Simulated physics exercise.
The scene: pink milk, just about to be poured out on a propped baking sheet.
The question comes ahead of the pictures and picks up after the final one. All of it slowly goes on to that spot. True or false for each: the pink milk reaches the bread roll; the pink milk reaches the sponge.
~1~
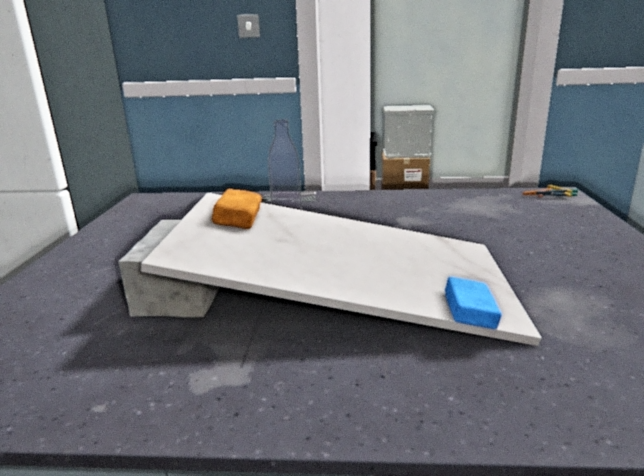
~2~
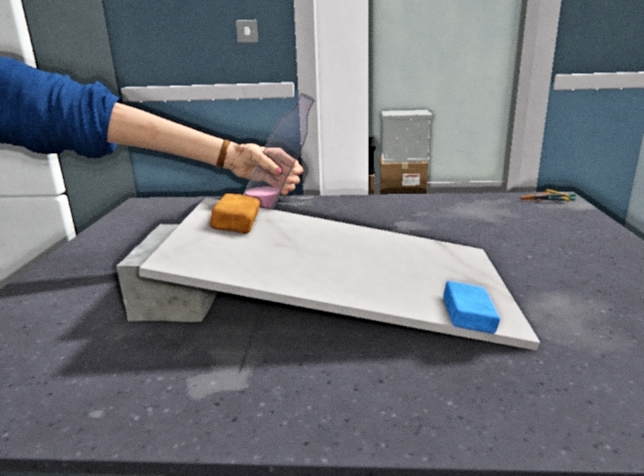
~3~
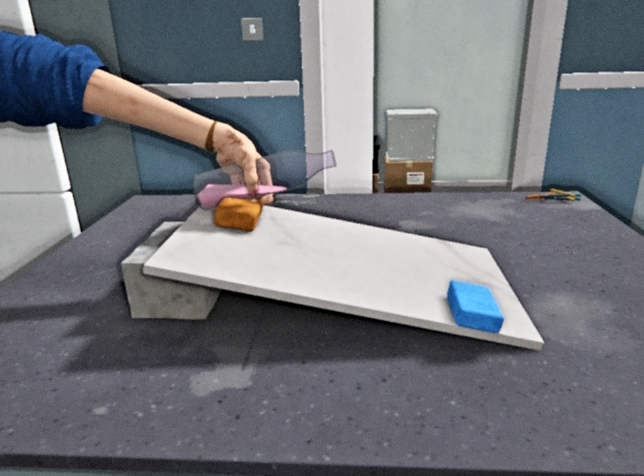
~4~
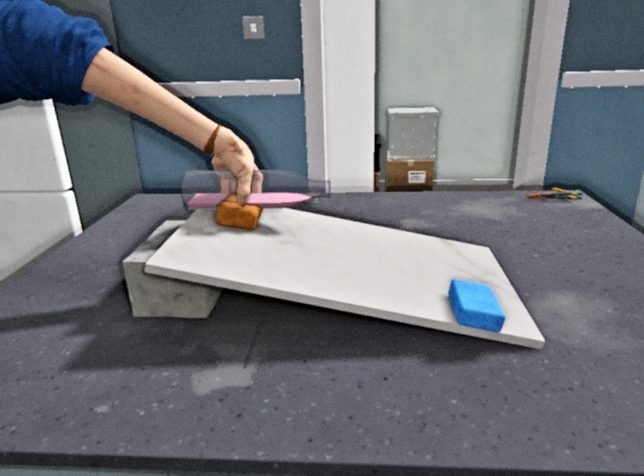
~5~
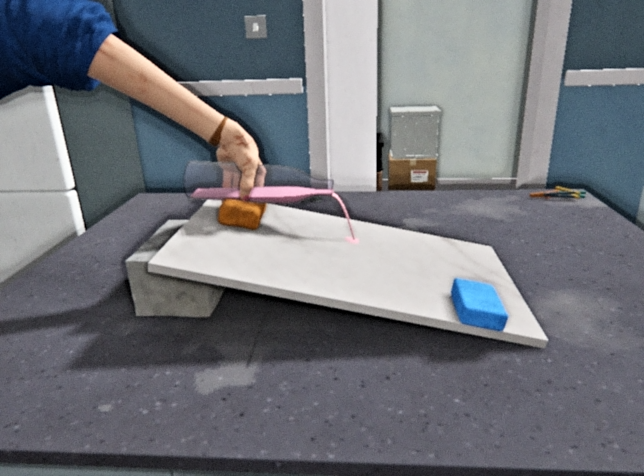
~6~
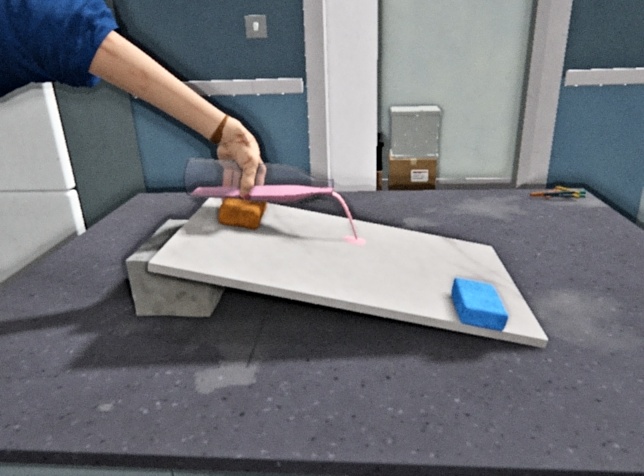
On the left the bread roll: False; on the right the sponge: False.
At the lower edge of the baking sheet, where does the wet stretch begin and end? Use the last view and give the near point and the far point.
Near: (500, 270); far: (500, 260).
Shortly, it runs down to the right; the bread roll is still dry; the sponge is still dry.
Then, it runs down to the right and off the end; the bread roll is still dry; the sponge is still dry.
At the finish, it runs down to the right and off the end; the bread roll is still dry; the sponge is still dry.
